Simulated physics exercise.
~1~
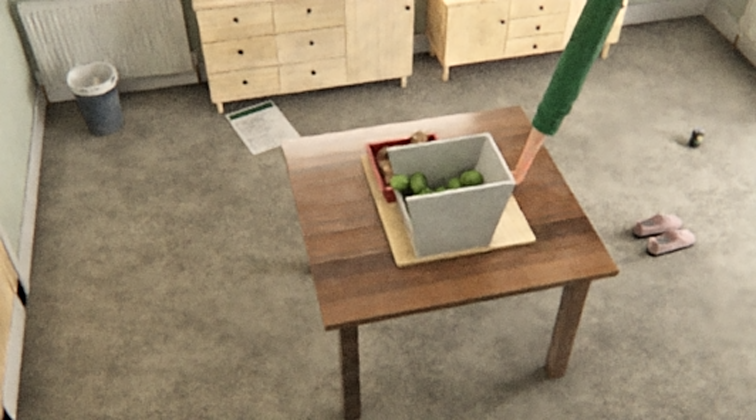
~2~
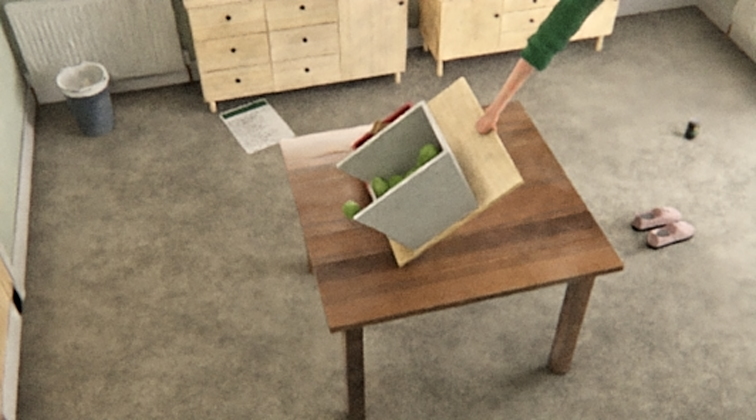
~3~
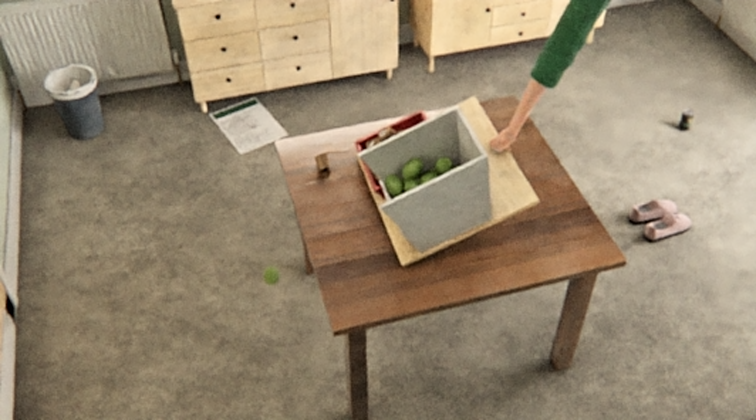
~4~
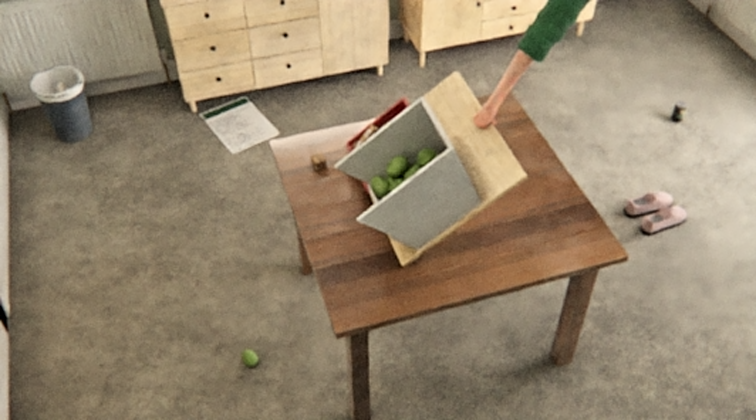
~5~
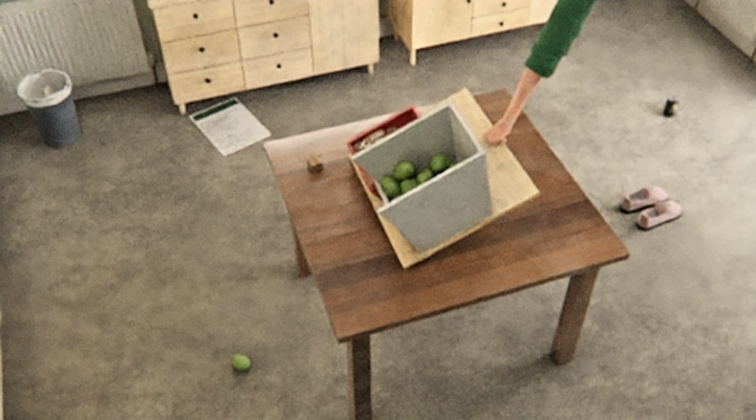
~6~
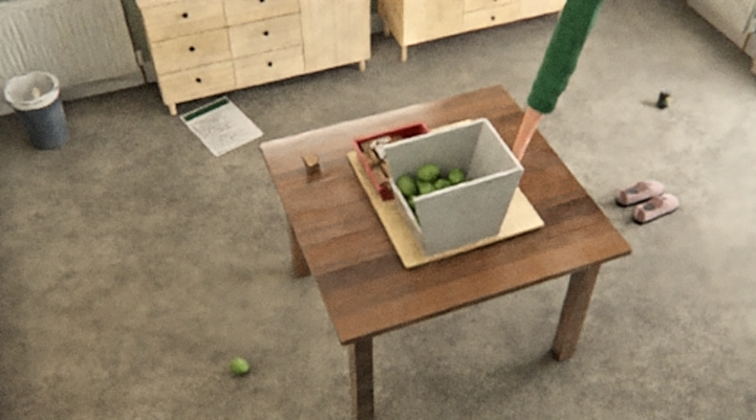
The clip opens on a wooden table where a pale grey crate of green limes and a smaller red crate of little parcels sit on a light board, with a green-sleeved arm at its right. The hand raises the board's right end, tipping both crates steeply to the left, and a lime tumbles over the low wall. The board is partly lowered, with the lime off the table and a small brown parcel lying on the tabletop. The hand tilts it steeply again, then eases it down. Finally the board rests flat, most limes still inside, one on the floor.
